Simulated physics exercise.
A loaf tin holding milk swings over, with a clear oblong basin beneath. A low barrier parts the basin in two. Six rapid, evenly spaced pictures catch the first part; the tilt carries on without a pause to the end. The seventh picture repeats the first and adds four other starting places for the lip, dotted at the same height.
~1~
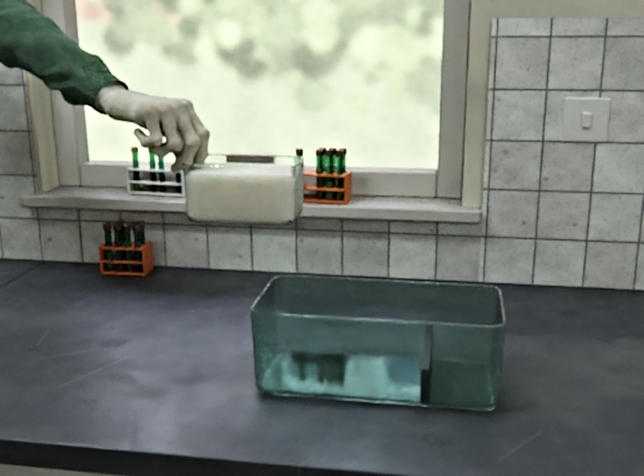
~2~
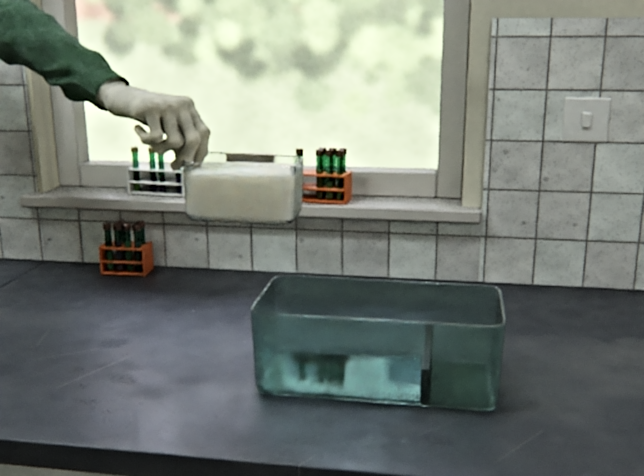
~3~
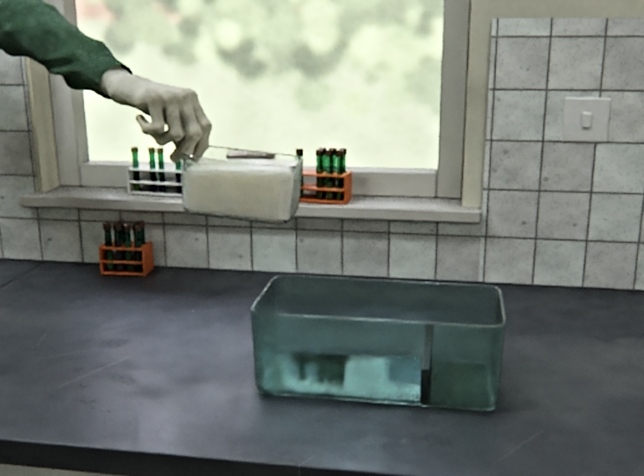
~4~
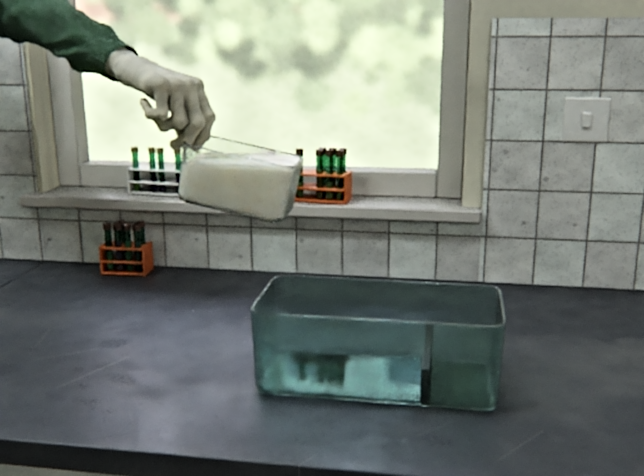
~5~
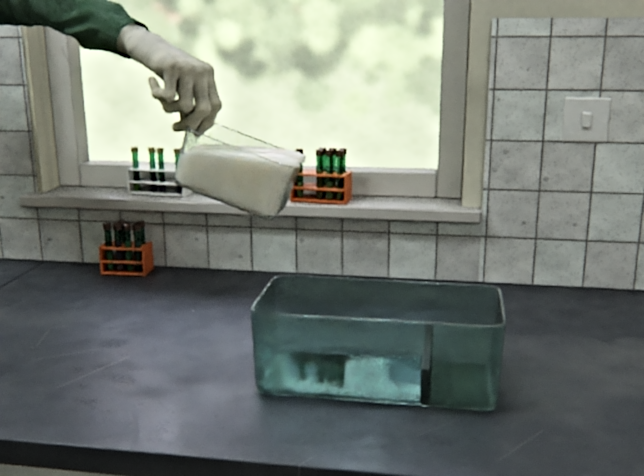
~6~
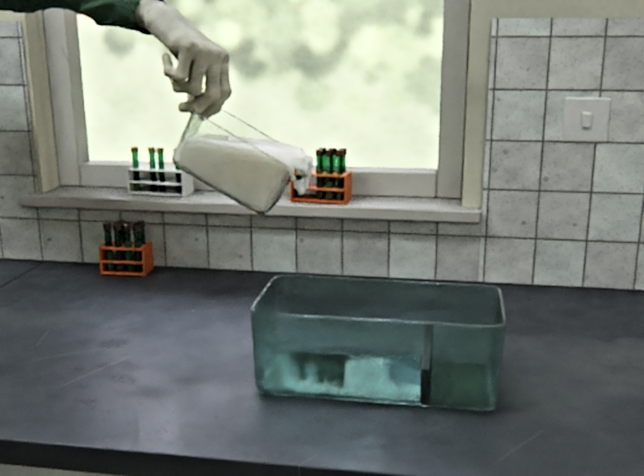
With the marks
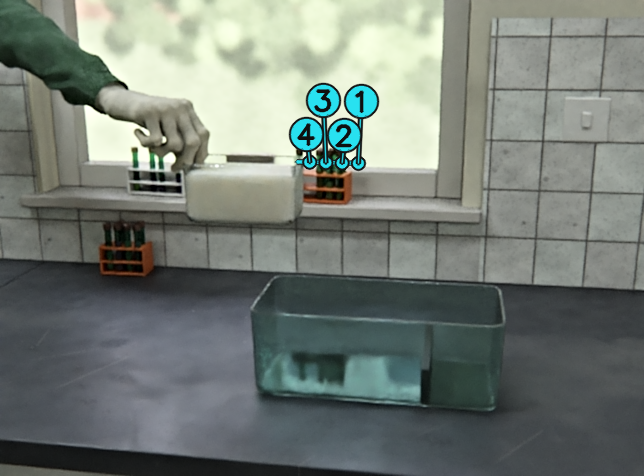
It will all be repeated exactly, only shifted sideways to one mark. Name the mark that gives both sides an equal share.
Take 3.
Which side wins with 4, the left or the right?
More ends on the left.
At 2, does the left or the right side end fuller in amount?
More ends on the right.
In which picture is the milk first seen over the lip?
In picture 5.
On the marked copy, 1 at (358, 163); 2 at (342, 162); 3 at (325, 162); 4 at (309, 162).
With 1, about 26 % ends left of the wall and 71 % right of it.
With 2, about 33 % ends left of the wall and 64 % right of it; 3 % is lost outside.
With 3, about 48 % ends left of the wall and 49 % right of it; 3 % is lost outside.
With 4, about 72 % ends left of the wall and 24 % right of it; 4 % is lost outside.
